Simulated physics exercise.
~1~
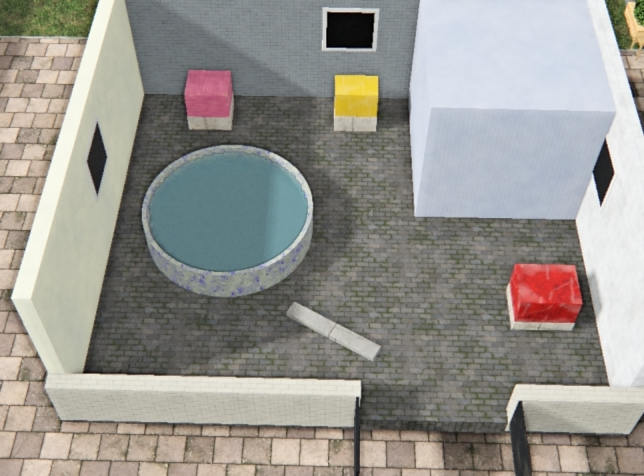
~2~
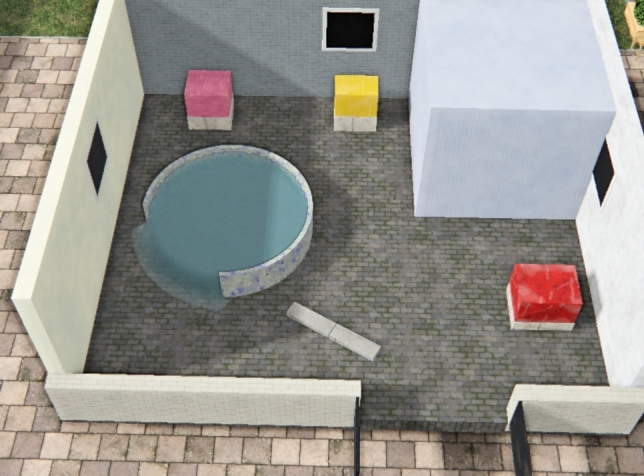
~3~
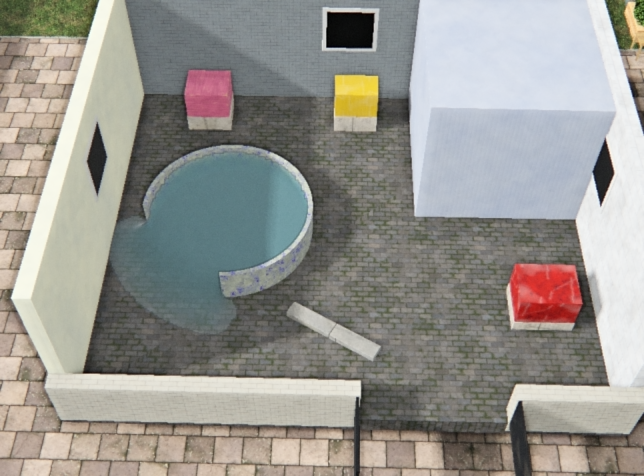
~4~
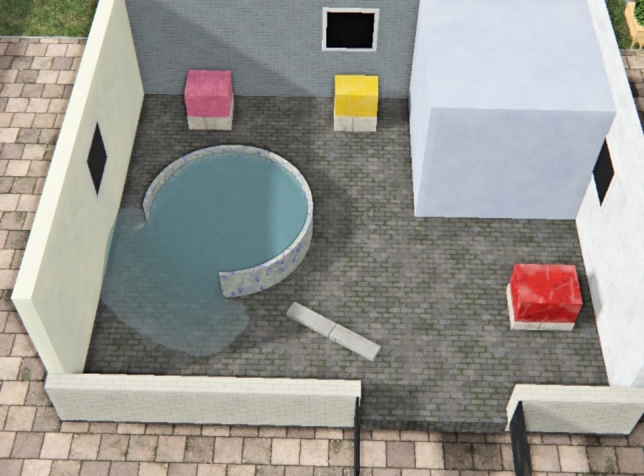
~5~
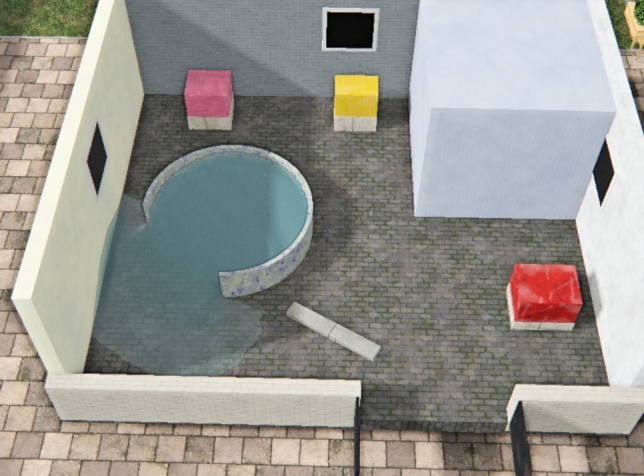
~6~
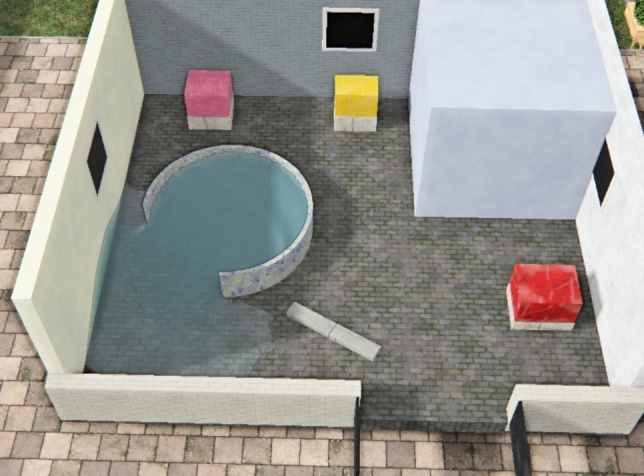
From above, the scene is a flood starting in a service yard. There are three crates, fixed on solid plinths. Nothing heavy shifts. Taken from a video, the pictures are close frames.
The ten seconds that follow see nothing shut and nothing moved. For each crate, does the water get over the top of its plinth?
At the end, the red crate is spared, the pink crate is spared, the yellow crate is spared.
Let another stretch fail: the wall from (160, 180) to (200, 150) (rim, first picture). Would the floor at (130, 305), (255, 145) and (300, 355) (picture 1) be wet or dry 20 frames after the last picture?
Drenched; drenched; spared.
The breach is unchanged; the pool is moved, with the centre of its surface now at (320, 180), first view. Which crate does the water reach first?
Pink crate.
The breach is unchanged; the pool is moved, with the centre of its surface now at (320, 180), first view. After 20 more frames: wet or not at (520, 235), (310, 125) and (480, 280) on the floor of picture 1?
Untouched, untouched, untouched.
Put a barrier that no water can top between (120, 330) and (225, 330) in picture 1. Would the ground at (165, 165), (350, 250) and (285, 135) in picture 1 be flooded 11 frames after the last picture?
Outcome by spot, in order - watered, unwatered, unwatered.
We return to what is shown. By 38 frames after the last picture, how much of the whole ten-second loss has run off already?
Roughly 50 percent.
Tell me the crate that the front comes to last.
I'd say the yellow one is last.
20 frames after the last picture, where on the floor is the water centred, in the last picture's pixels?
Close to (205, 288).
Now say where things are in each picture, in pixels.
The round tank at (228, 209) is whole and still, in the first picture.
Water pours out at (166, 266) and has run to (226, 300), in the second picture.
The front is at (219, 329), out from the gap at (167, 268), in the third picture.
The front is at (225, 342), out from the gap at (167, 268), in the fourth picture.
Water pours out at (167, 269) and has run to (210, 372), in the fifth picture.
The front is at a hidden place, out from the gap at (167, 269), in the sixth picture.
A moment on, water covers 20 % of the floor; the red crate not reached, the pink crate not reached, the yellow crate not reached.
Next, water covers 25 % of the floor; the red crate not reached, the pink crate water round its plinth, the yellow crate not reached.
Then, water covers 50 % of the floor; the red crate not reached, the pink crate water round its plinth, the yellow crate not reached.
Later, water covers 85 % of the floor; the red crate water round its plinth, the pink crate water round its plinth, the yellow crate water round its plinth.
In the end, water covers 95 % of the floor; the red crate stayed above the water, the pink crate stayed above the water, the yellow crate stayed above the water.
